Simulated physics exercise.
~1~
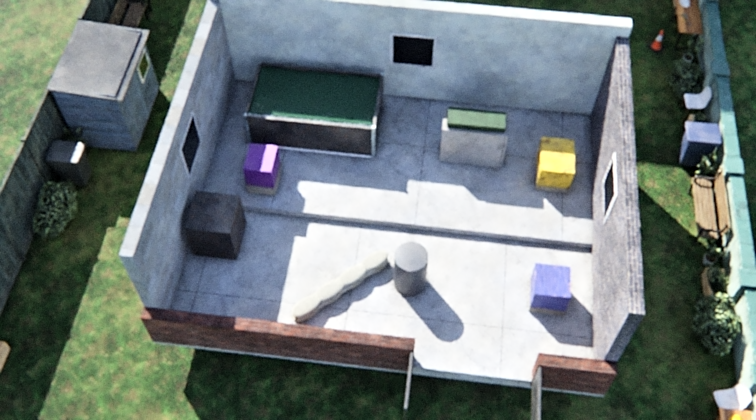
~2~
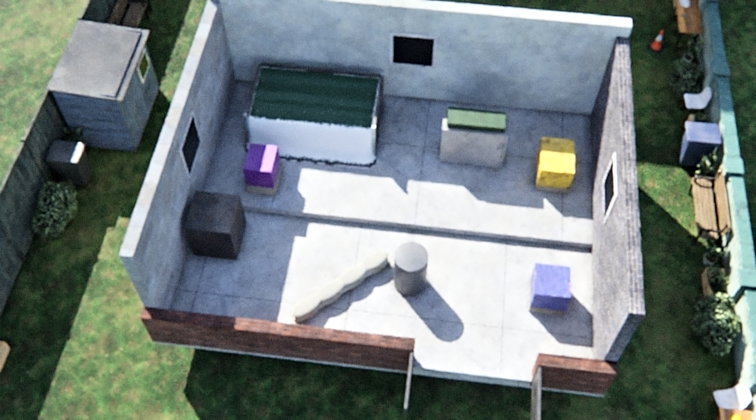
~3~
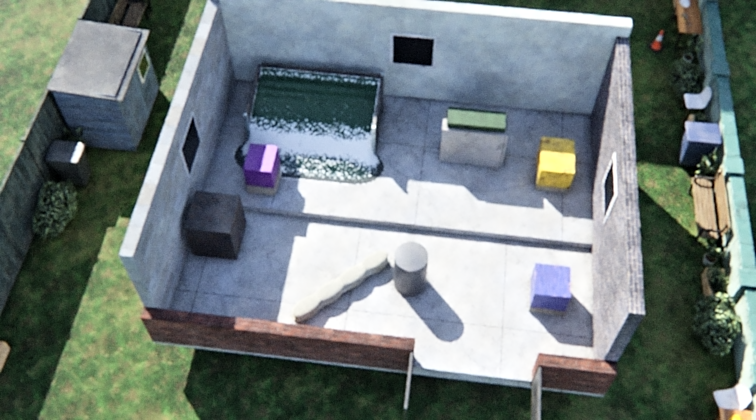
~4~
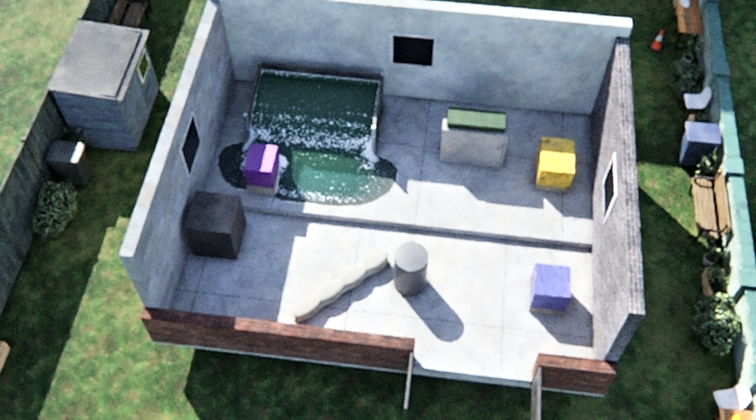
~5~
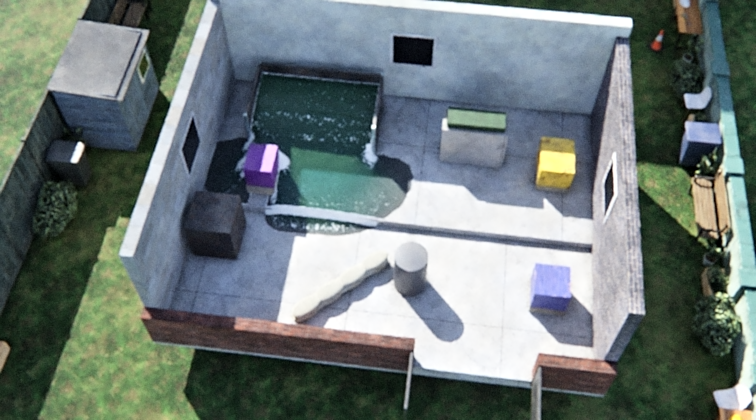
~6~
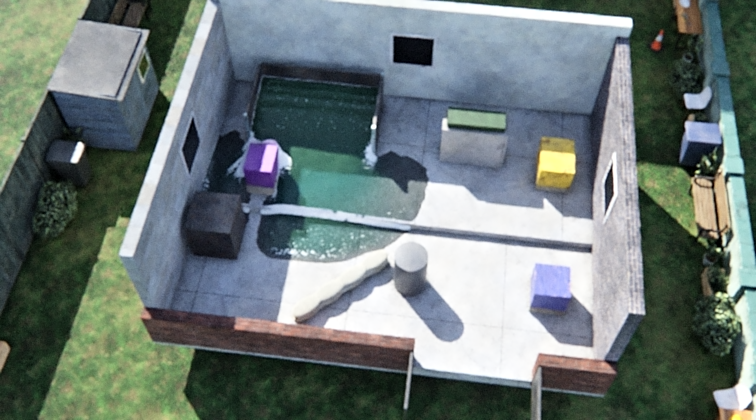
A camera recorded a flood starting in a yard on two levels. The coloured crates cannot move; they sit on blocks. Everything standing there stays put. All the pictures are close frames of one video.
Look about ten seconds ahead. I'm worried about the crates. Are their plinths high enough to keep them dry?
Well, the blue crate will get wet, the yellow crate will stay dry, the purple crate will get wet.
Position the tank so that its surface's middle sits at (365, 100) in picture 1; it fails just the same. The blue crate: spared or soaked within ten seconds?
Blue ends up wet.
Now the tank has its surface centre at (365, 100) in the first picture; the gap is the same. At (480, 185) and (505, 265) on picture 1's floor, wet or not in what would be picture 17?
Untouched, then submerged.
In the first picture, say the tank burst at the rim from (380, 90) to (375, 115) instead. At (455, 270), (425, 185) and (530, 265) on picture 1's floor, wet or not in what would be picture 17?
Those three come out soaked, soaked and soaked, one after another.
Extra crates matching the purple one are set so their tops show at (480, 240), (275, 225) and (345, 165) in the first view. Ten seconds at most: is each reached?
Respectively: Comes through fine, is reached and is reached.
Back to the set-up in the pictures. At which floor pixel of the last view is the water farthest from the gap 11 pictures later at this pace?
Roughly (516, 323).
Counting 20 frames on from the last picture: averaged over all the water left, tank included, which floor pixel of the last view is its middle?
About (312, 240) in the last view.
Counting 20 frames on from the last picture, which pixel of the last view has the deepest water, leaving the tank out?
My finger goes to (194, 262).
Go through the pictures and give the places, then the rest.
In the first frame, still water in the water tank at (315, 97).
In the second frame, the front is at (247, 145), out from the gap at (311, 141).
In the third frame, the front is at (238, 157), out from the gap at (311, 141).
In the fourth frame, water pours out at (312, 142) and has run to (223, 162).
In the fifth frame, water pours out at (312, 143) and has run to a hidden place.
In the sixth frame, the front is at a hidden place, out from the gap at (312, 143).
A moment on, water covers 40 % of the floor; the blue crate not reached, the yellow crate not reached, the purple crate water round its plinth.
Next, water covers 50 % of the floor; the blue crate not reached, the yellow crate not reached, the purple crate water round its plinth.
Then, water covers 65 % of the floor; the blue crate water round its plinth, the yellow crate not reached, the purple crate water round its plinth.
Later, water covers 70 % of the floor; the blue crate water round its plinth, the yellow crate water round its plinth, the purple crate water round its plinth.
In the end, water covers 75 % of the floor; the blue crate was topped, the yellow crate stayed above the water, the purple crate was topped.
